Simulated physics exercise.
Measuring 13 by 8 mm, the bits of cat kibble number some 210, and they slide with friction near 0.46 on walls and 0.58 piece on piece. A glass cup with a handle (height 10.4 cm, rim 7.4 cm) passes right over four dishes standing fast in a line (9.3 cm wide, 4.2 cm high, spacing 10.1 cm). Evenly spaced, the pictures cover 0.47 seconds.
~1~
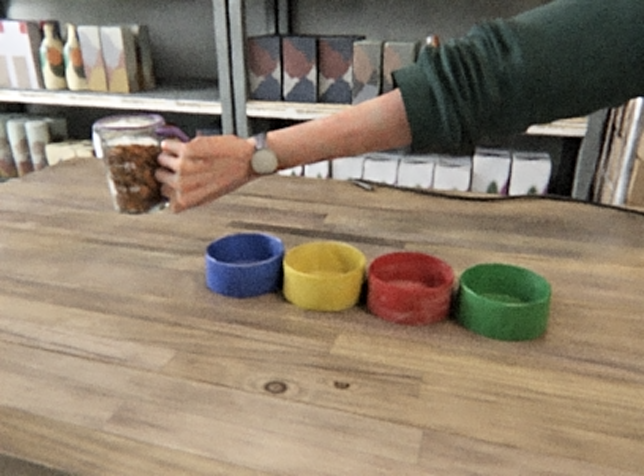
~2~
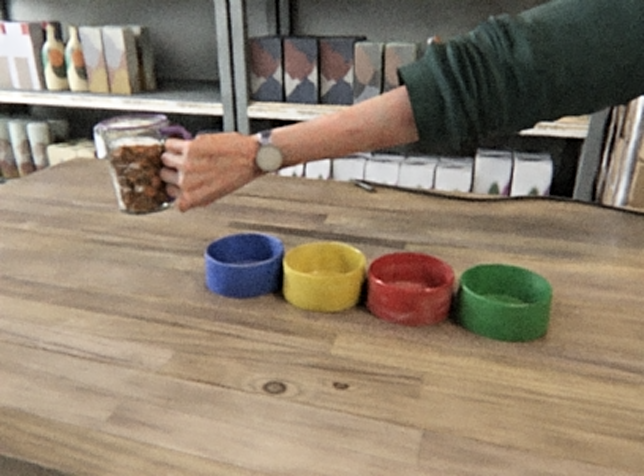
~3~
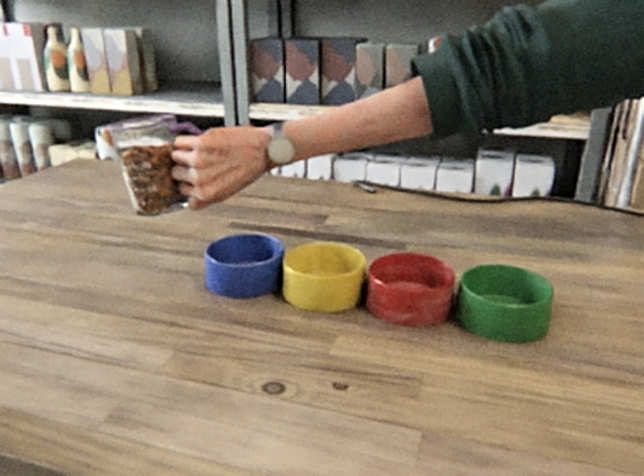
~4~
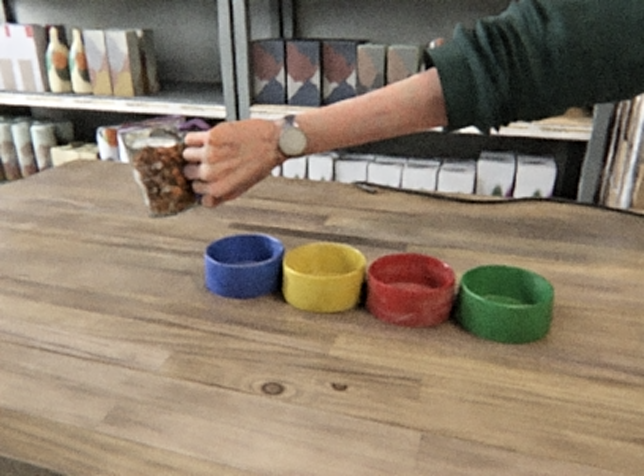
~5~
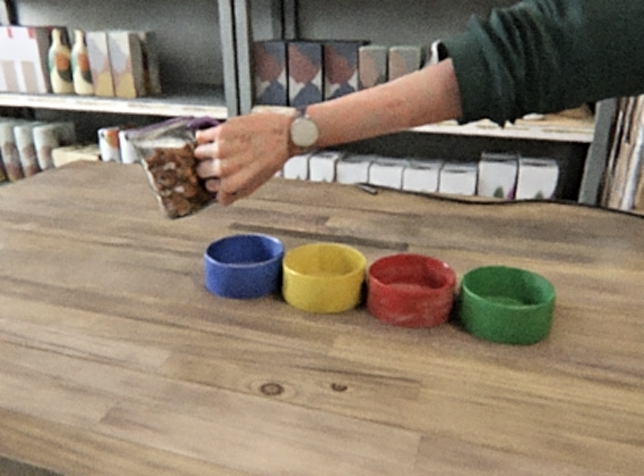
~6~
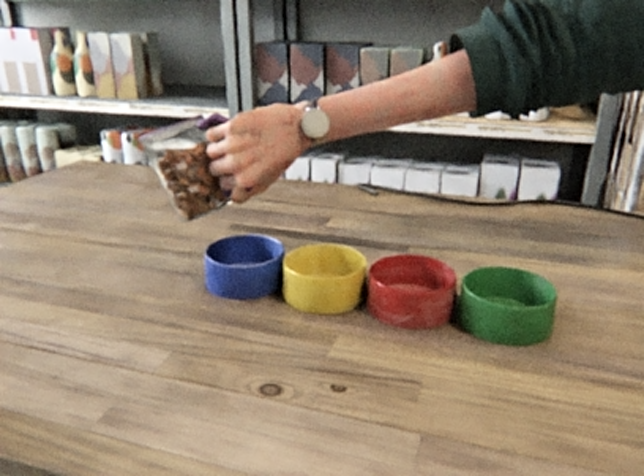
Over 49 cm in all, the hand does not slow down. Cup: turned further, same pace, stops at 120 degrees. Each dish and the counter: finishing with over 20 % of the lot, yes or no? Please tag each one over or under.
Red dish - over; blue dish - under; green dish - over; yellow dish - under; counter - under.
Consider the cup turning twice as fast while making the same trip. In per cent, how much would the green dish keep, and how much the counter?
In the green dish 0; on the counter 10.
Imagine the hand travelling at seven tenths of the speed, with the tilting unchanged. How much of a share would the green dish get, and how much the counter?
Shares - green 0, counter 10.
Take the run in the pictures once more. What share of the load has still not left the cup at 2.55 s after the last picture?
Somewhere near 0 per cent.
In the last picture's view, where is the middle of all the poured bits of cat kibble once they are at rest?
Approximately (437, 297) in the last picture.
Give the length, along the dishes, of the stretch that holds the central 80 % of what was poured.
Roughly 12 cm of the row.
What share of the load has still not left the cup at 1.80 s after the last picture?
Near 85 per cent of the load.
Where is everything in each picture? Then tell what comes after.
Cup at (136, 164), tilt 0 degrees, lip at (104, 120), moved 0.0 cm; middle of the pieces at (136, 174); blue dish at (245, 248); yellow dish at (325, 259); red dish at (411, 270); green dish at (505, 283), in the first frame.
Cup at (141, 165), tilt 2 degrees, lip at (107, 121), moved 0.6 cm; middle of the pieces at (141, 174), in the second frame.
Cup at (152, 166), tilt 7 degrees, lip at (116, 124), moved 2.3 cm; middle of the pieces at (153, 175), in the third frame.
Cup at (164, 167), tilt 11 degrees, lip at (126, 128), moved 3.9 cm; middle of the pieces at (166, 177), in the fourth frame.
Cup at (177, 168), tilt 16 degrees, lip at (136, 132), moved 5.6 cm; middle of the pieces at (179, 178), in the fifth frame.
Cup at (189, 169), tilt 21 degrees, lip at (147, 136), moved 7.3 cm; middle of the pieces at (192, 179); blue dish at (245, 250); yellow dish at (325, 261); red dish at (412, 273); green dish at (509, 286), in the sixth frame.
Then, 1.08 s after the last picture, tilt 76 degrees; cup holds 100 %.
Then, 1.80 s after the last picture, tilt 113 degrees; cup holds 85 %, red 15 %.
Then, 2.55 s after the last picture, tilt 120 degrees; cup holds 0 %, red 55 %, green 35 %.
In the end, red 55 %, blue 0 %, green 35 %, yellow 0 %, counter 10 %.
